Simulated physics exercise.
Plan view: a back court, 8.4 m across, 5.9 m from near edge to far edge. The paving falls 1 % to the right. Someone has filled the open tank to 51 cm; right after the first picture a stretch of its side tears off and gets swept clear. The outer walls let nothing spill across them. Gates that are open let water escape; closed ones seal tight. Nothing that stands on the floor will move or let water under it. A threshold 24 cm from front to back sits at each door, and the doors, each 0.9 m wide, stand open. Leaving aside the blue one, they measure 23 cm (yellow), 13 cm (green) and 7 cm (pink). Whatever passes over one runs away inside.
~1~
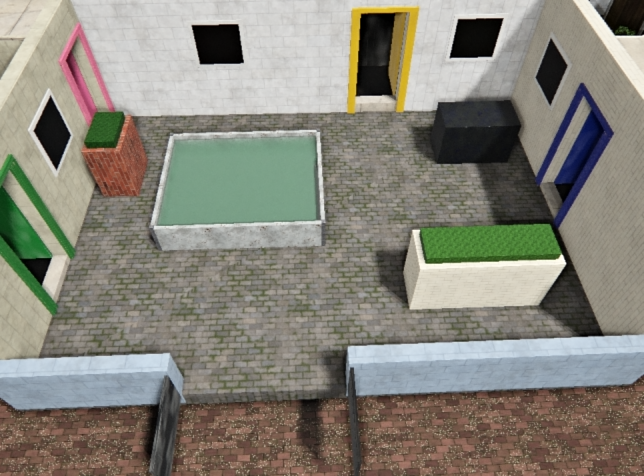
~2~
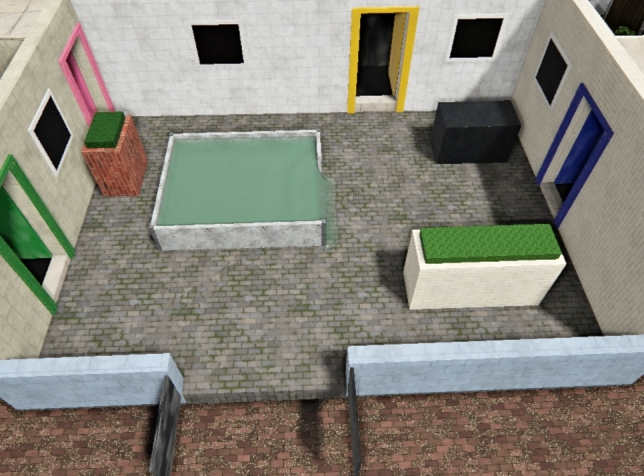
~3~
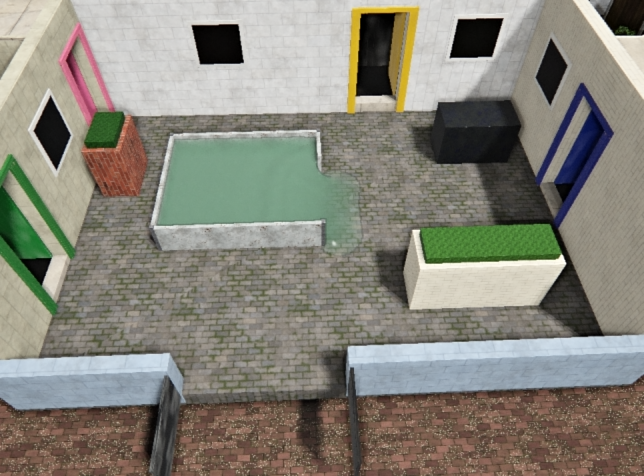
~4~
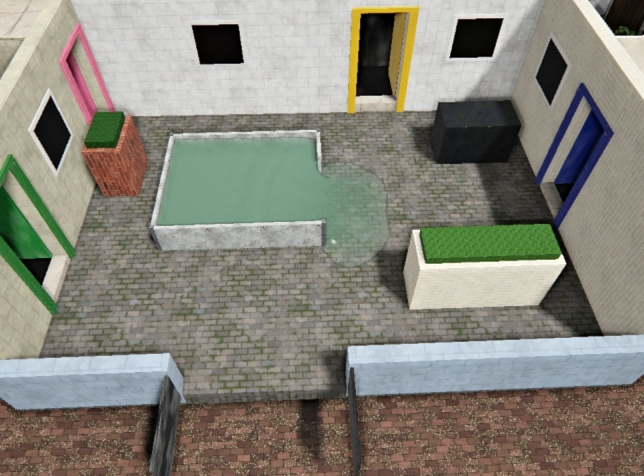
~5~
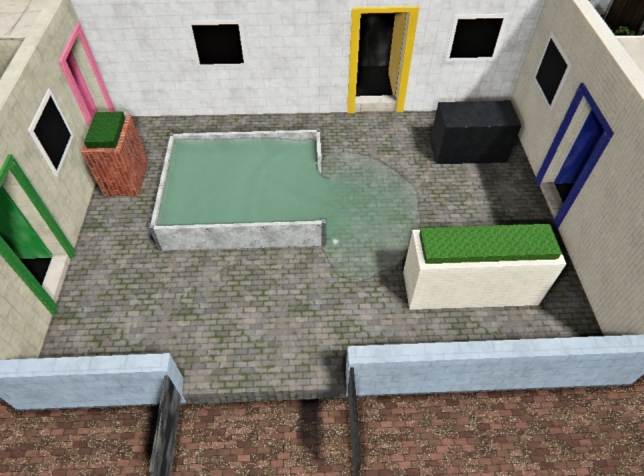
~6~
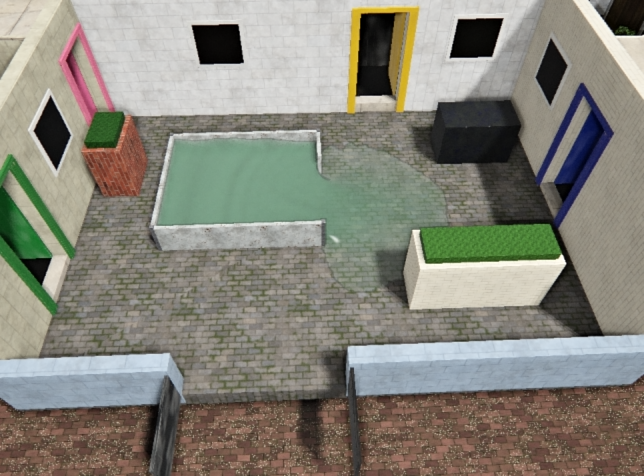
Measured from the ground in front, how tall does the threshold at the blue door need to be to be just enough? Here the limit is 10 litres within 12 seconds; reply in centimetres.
It needs to be about 25 cm tall.
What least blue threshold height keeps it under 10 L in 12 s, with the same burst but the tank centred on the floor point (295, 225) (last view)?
About 29 centimetres.
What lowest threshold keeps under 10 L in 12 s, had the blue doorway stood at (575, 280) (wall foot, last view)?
Minimum: About 24 cm.
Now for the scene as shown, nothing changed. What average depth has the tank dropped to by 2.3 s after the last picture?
Around 24 cm on average.
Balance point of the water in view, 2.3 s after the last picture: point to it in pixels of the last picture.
My guess is close to (352, 210).
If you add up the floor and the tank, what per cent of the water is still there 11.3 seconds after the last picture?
About 86 %.
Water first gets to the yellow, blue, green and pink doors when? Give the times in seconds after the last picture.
Yellow at 2.2 seconds, blue at 0.6 seconds, green at 9.5 seconds, pink at 9.0 seconds.
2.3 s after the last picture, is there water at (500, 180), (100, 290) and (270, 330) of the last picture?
One by one: Drenched, clear, clear.
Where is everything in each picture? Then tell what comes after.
The first picture shows the open tank at (242, 178) is whole and still, 51 cm deep; the blue door at (568, 164) is dry.
In the second picture, the gap is at (320, 203), the front 0.3 m out at (332, 189); the back of the open tank holds 51 cm.
In the third picture, the front is at (355, 196), 0.7 m from the gap at (320, 204); 1.0 m2 of floor is wet, 51 cm left at the back.
In the fourth picture, the front is at (382, 202), 1.2 m from the gap at (320, 204); 2.1 m2 of floor is wet, 51 cm left at the back.
In the fifth picture, water pours out at (320, 205) and has run 1.7 m, to a hidden place; about 6 cm deep outside, 51 cm at the back.
In the sixth picture, the gap is at (320, 204), the front 2.2 m out at (442, 208); the back of the open tank holds 50 cm; the blue door at (568, 164), 4.2 m from the gap, is still 2.0 m from the nearest water.
Then, 0.7 s after the last picture water covers 25 % of the floor, deepest (28 cm) near (329, 235); 11 cm at the blue door, 0 litres in over its 9 cm threshold.
Then, 2.3 s after the last picture water covers 40 % of the floor, deepest (34 cm) near (555, 236); 28 cm at the blue door, 111 litres in over its 9 cm threshold.
Then, 11.3 s after the last picture water covers 95 % of the floor, deepest (12 cm) near (504, 113); 11 cm at the blue door, 338 litres in over its 9 cm threshold.
At the blue door as built, the water peaked near 30 cm, 2.1 s after the last picture.
Run again over the same 12 s with other heights there, 33 litres in over 21 cm, 2 litres over 28.5 cm. The limit of 10 litres is kept from about 25 cm up.
